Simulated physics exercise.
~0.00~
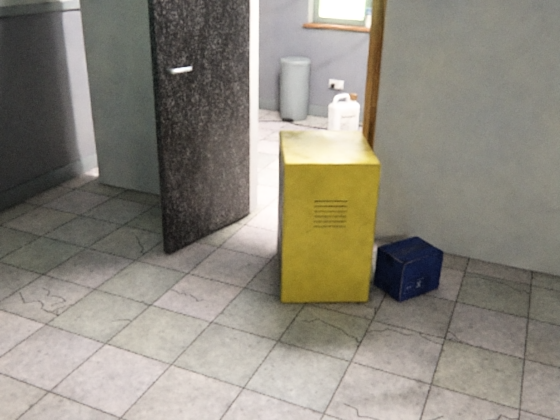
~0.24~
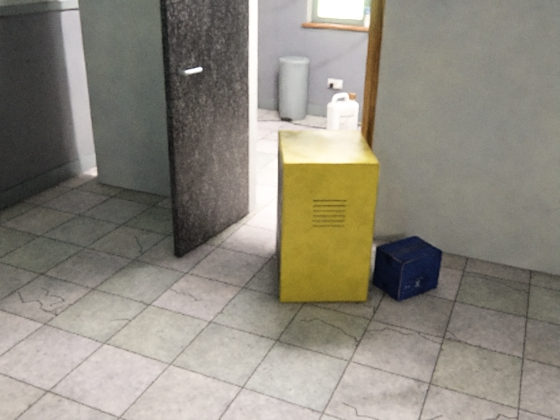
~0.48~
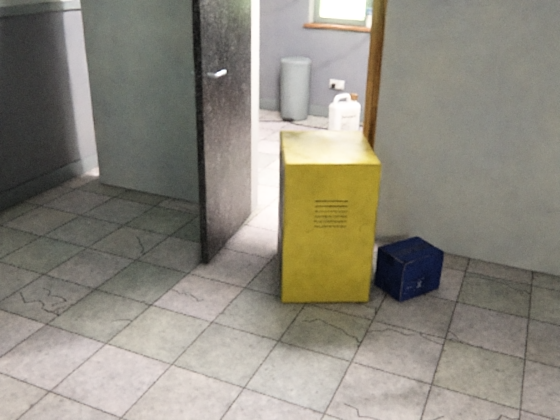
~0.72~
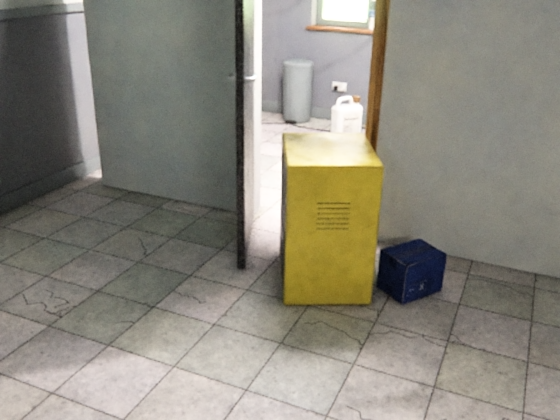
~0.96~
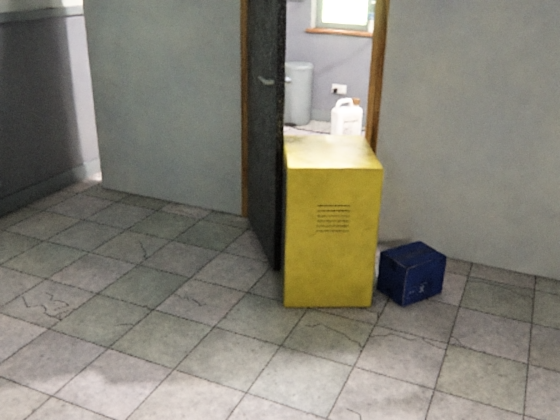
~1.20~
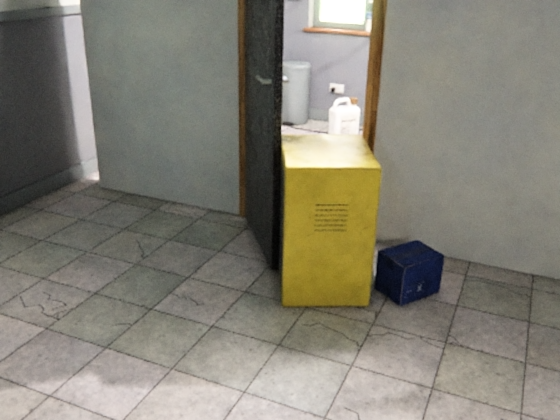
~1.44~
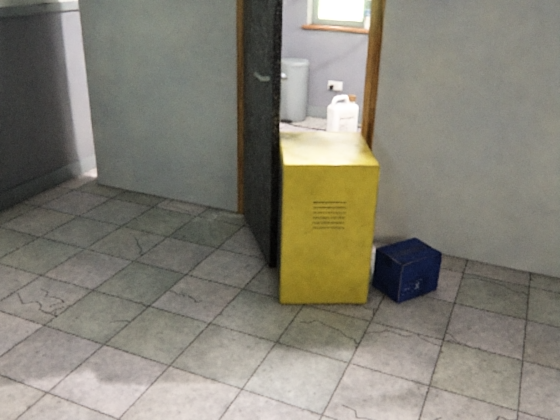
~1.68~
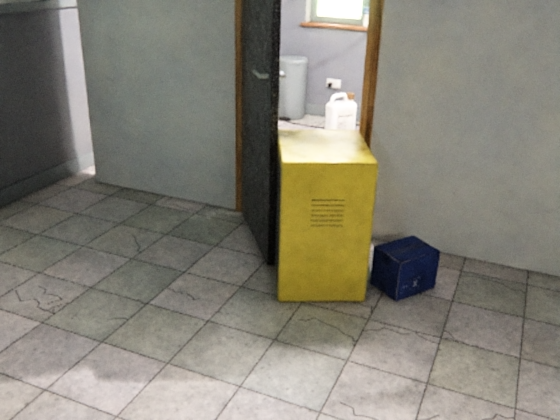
Dark speckled door swinging partly closed toward a yellow cabinet in a tiled room, then resting ajar beside it.
